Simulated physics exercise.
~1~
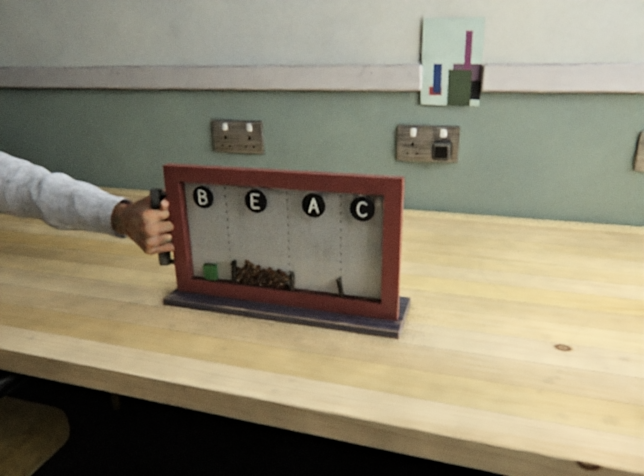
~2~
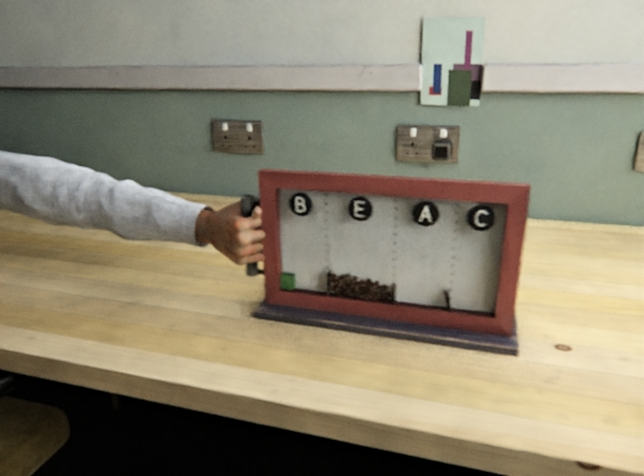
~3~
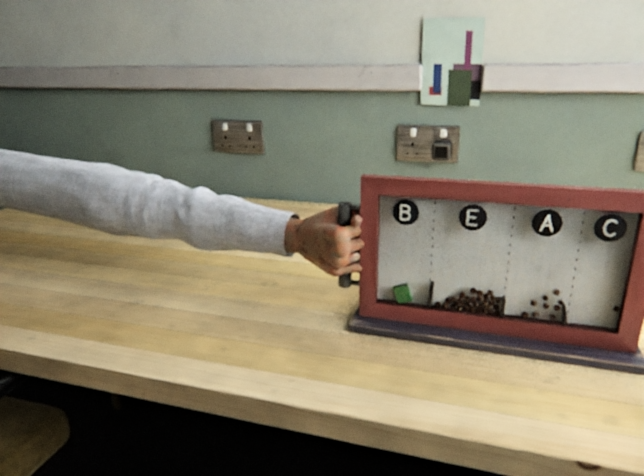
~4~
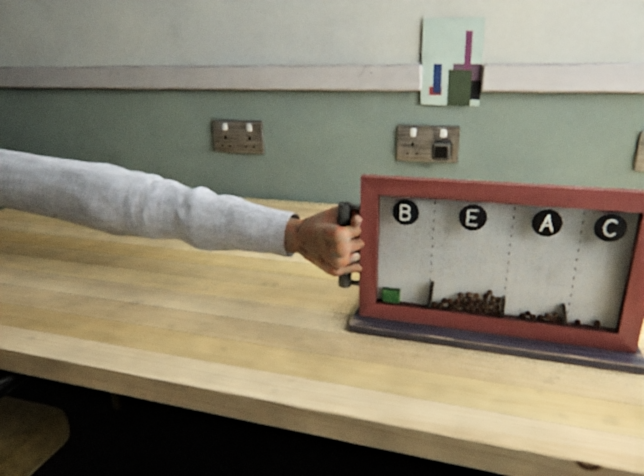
A hand slides a red-framed case right and stops, and its dark beads spill rightward.
